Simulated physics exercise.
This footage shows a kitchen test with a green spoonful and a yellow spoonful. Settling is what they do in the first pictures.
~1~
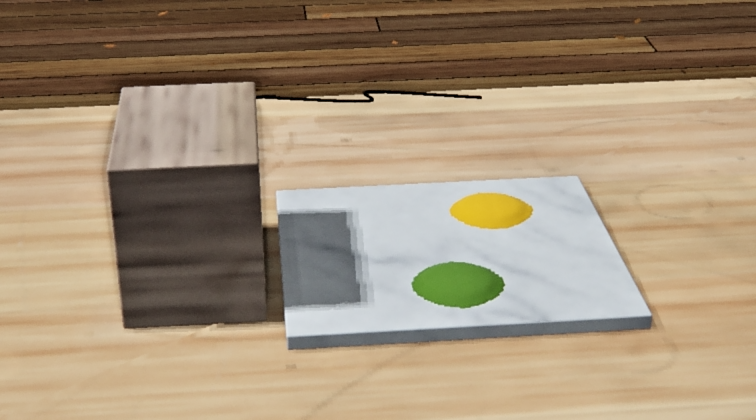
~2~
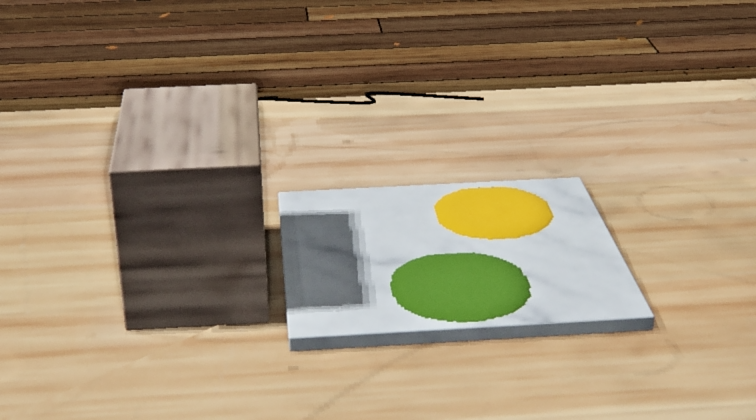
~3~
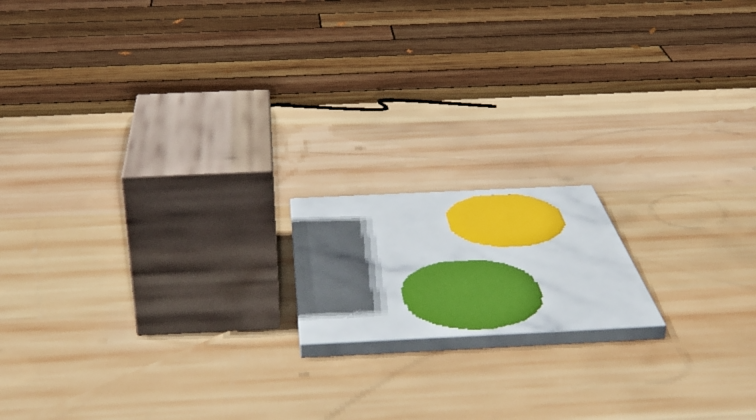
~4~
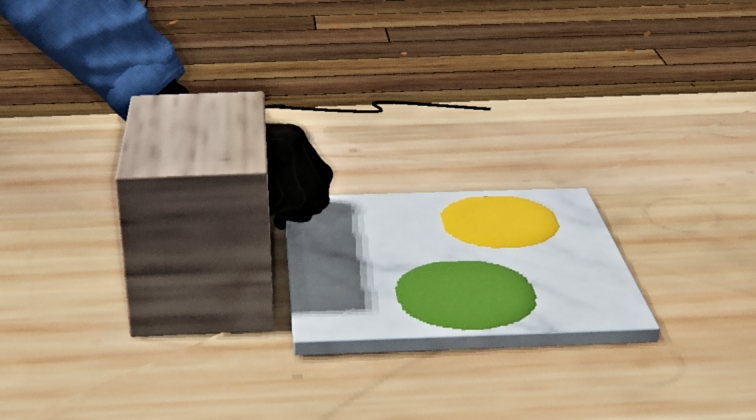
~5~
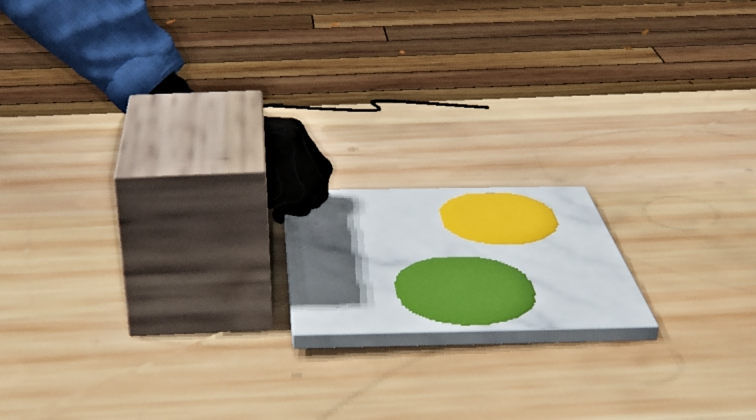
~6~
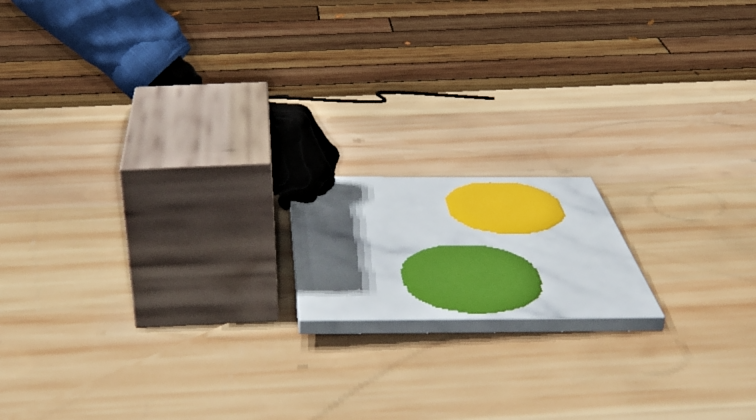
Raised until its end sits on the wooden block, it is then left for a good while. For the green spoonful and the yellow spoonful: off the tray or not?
So: The green spoonful, it drops off; the yellow spoonful, it drops off.
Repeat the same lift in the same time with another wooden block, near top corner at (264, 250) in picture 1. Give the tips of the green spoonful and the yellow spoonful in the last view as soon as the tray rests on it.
You'd find the first close to (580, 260) and the second close to (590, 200).
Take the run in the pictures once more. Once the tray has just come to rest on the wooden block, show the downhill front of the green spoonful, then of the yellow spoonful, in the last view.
You'd find them at (650, 274) and (612, 205), in that order.
Shortly, slope about 33°; the green spoonful is dripping off the low end; the yellow spoonful is dripping off the low end.
Then, the green spoonful is dripping off the low end; the yellow spoonful is dripping off the low end.
At the finish, slope about 33°; the green spoonful is dripping off the low end; the yellow spoonful is dripping off the low end.
